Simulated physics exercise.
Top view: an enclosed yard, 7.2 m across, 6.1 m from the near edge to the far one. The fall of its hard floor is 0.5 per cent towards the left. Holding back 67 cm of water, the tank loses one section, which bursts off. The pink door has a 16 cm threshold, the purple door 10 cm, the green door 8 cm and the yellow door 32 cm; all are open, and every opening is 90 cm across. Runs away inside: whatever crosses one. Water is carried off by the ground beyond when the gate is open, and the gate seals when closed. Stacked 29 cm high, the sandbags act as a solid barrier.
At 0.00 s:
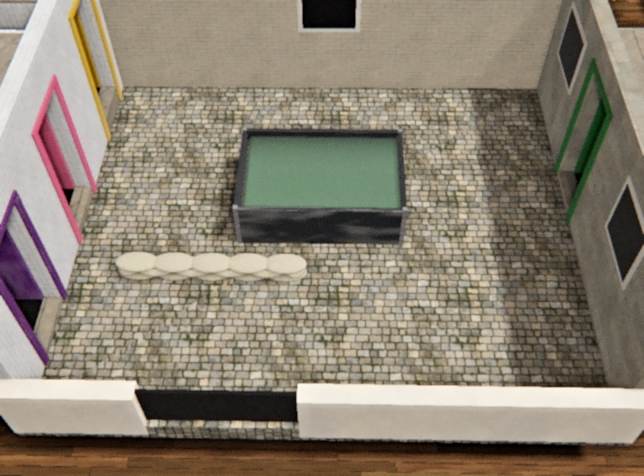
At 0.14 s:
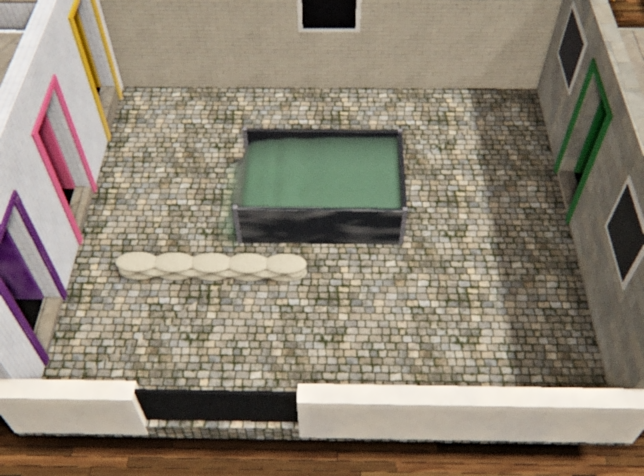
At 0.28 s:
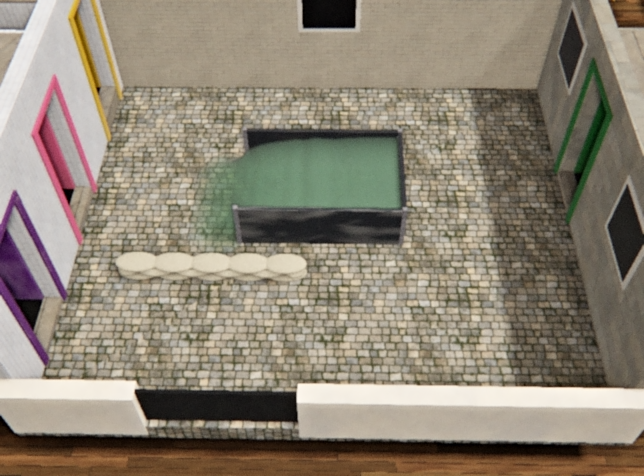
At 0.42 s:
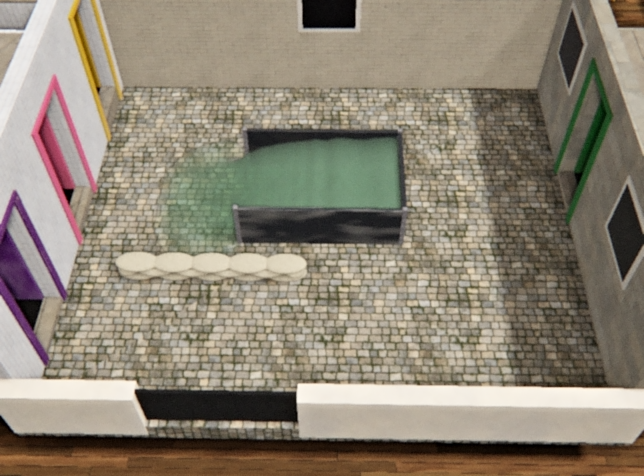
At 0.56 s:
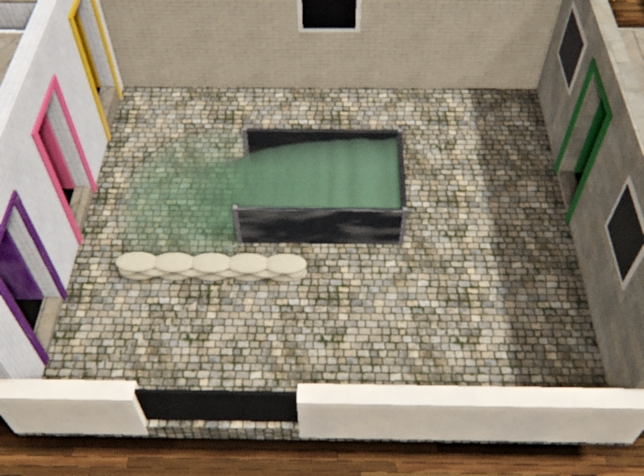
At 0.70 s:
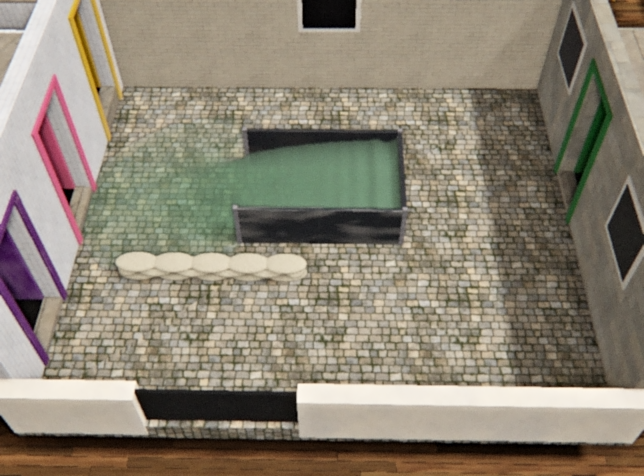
The clip opens on a walled yard with open coloured doorways, a row of sandbags and a still, dark-sided tank of green water. The tank's left side gives way and water pours out onto the stone floor, then spreads leftward in a widening, thinning sheet behind the sandbags towards the pink doorway.
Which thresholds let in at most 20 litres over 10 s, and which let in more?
In the end the pink door breaches the limit; the purple door never breaches the limit; the green door never breaches the limit; the yellow door never breaches the limit.
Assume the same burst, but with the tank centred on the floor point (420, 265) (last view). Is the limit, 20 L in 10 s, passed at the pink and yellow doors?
For the pink door, the amount is too high; for the yellow door, the amount is acceptable.
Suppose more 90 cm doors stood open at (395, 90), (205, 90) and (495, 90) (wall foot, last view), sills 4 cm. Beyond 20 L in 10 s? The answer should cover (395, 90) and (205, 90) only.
Door 1: Limit not reached; door 2: Limit broken.
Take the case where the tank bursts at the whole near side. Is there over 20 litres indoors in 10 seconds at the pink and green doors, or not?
So pink ends up short of it and green ends up short of it.
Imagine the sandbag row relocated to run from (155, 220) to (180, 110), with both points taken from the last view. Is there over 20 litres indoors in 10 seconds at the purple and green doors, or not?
Well, the purple one ends up more than allowed and the green one ends up within bounds.
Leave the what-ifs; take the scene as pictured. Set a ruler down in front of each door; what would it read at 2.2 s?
Door by door, in cm: Pink reads 37, purple reads 8, green reads 0, yellow reads 21.
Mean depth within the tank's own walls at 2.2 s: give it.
It averages close to 24 cm.
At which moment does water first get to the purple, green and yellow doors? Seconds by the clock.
So purple at 1.3 s, green at 6.0 s, and yellow at 1.1 s.
After 1.4 s water covers 20 % of the floor and is deepest (38 cm) near (85, 228); pink door 37 cm at the sill, 64 L in, purple door 3 cm at the sill, 0 L in, green door not reached, yellow door 16 cm at the sill, 0 L in.
After 2.2 s water covers 25 % of the floor and is deepest (42 cm) near (123, 92); pink door 37 cm at the sill, 165 L in, purple door 8 cm at the sill, 0 L in, green door not reached, yellow door 21 cm at the sill, 0 L in.
After 3.5 s water covers 40 % of the floor and is deepest (29 cm) near (123, 92); pink door 22 cm at the sill, 254 L in, purple door 9 cm at the sill, 0 L in, green door not reached, yellow door 23 cm at the sill, 0 L in.
After 6.0 s water covers 80 % of the floor and is deepest (15 cm) near (545, 130); pink door 11 cm at the sill, 265 L in, purple door 7 cm at the sill, 1 L in, green door 6 cm at the sill, 0 L in, yellow door 13 cm at the sill, 0 L in.
After 10.0 s water covers 95 % of the floor and is deepest (9 cm) near (551, 262); pink door 7 cm at the sill, 265 L in, purple door 5 cm at the sill, 1 L in, green door 6 cm at the sill, 0 L in, yellow door 7 cm at the sill, 0 L in.
